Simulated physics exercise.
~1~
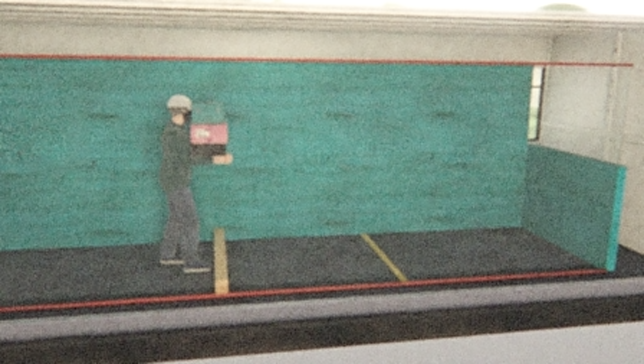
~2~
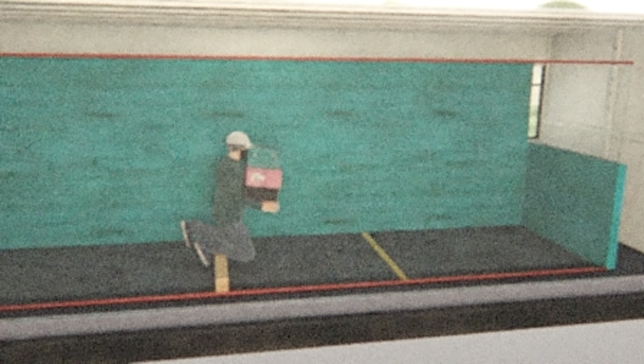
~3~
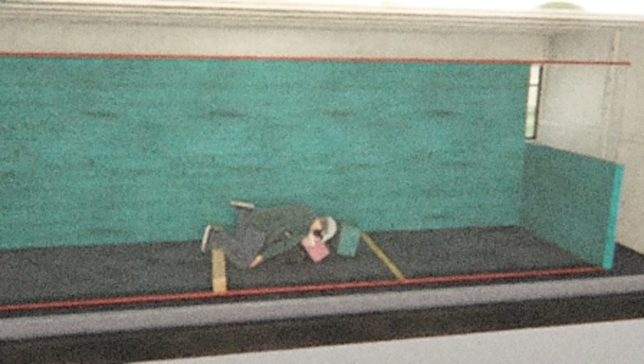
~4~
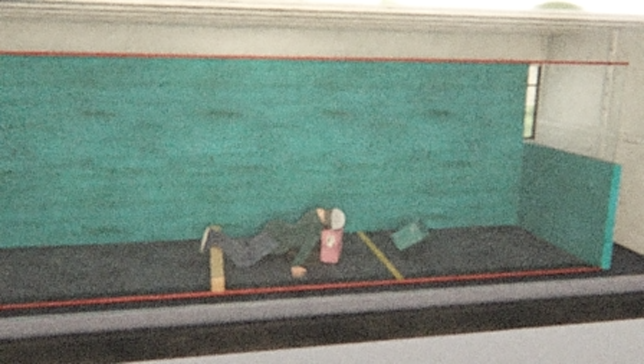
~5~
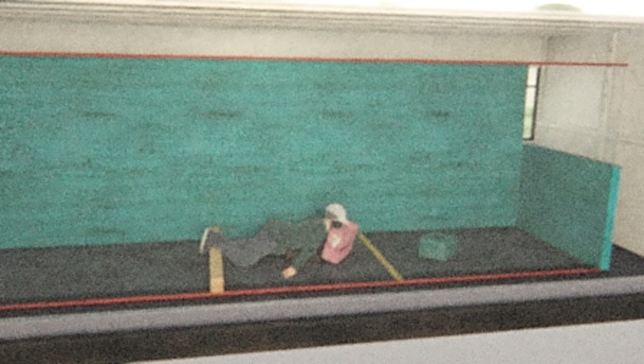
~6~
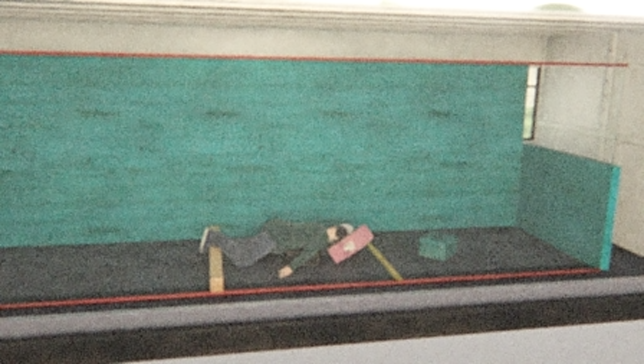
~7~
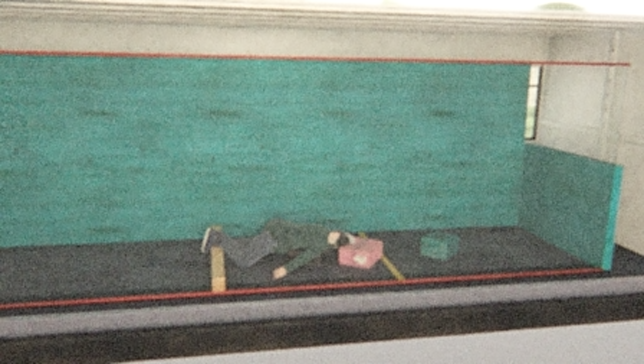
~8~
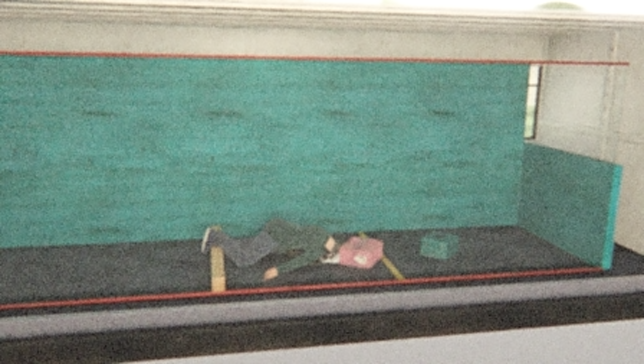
A person carrying boxes falls forward; the teal box crosses the yellow line, the pink stops short.
